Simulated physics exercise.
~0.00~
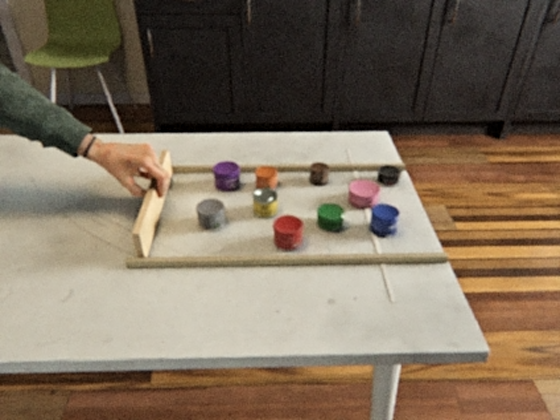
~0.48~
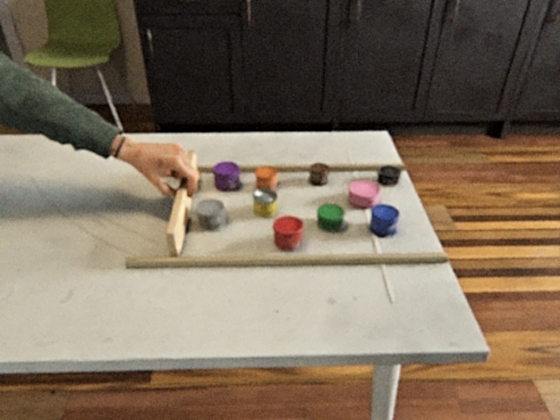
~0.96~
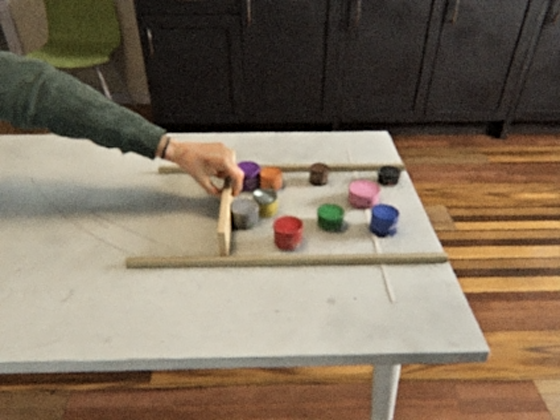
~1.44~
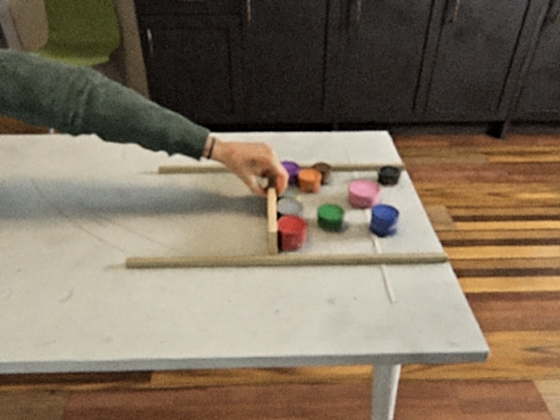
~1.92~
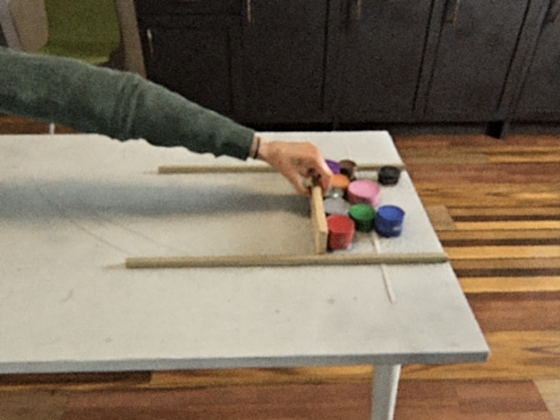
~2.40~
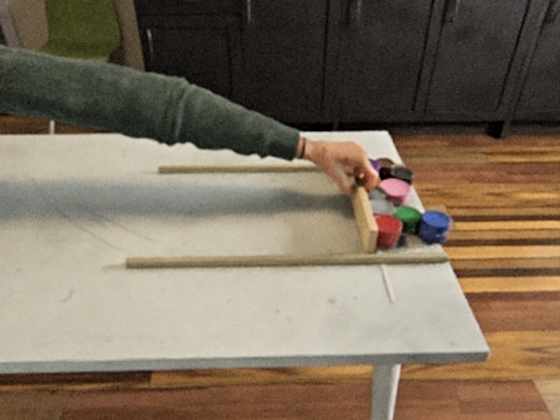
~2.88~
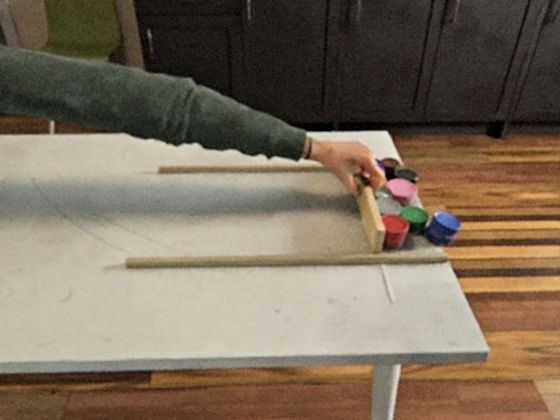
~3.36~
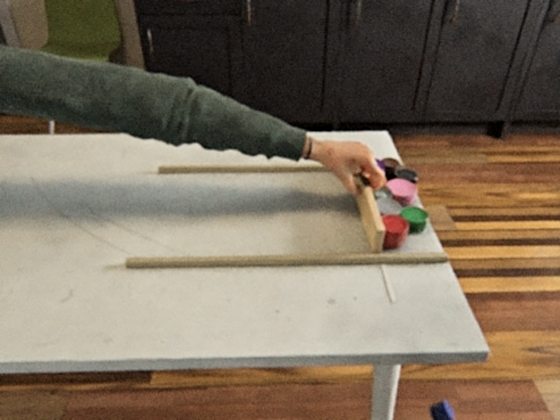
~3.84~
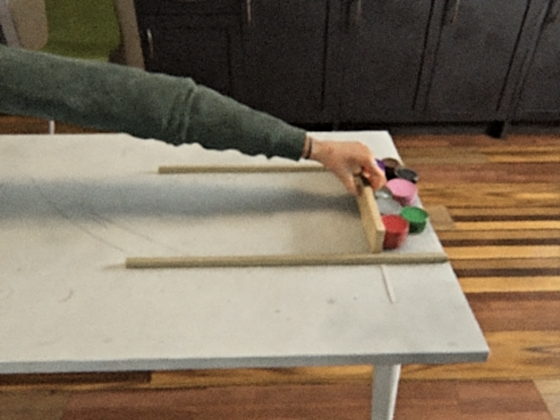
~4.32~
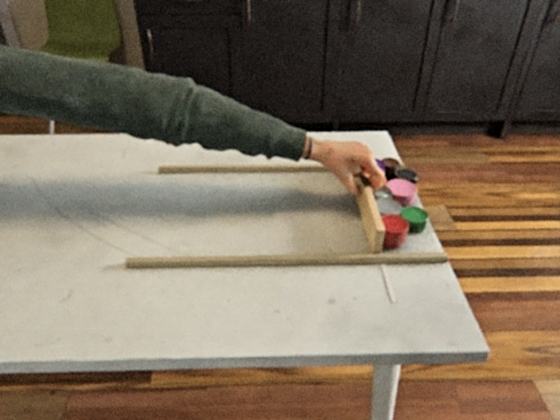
A hand in a dark green sleeve holds an upright wooden board at the left of a channel between two wooden strips on a pale table, seen from above and in front, with dark cabinets and a striped wood floor beyond. Small purple, orange, brown, black, pink, grey, yellow, red, green and blue pots stand scattered ahead. The hand slides the board right, gathering the grey, purple and yellow ones, then the rest, into a cluster. The board stops near the table's right end. The blue pot tips off and drops to the floor, while the others stay bunched at the edge.
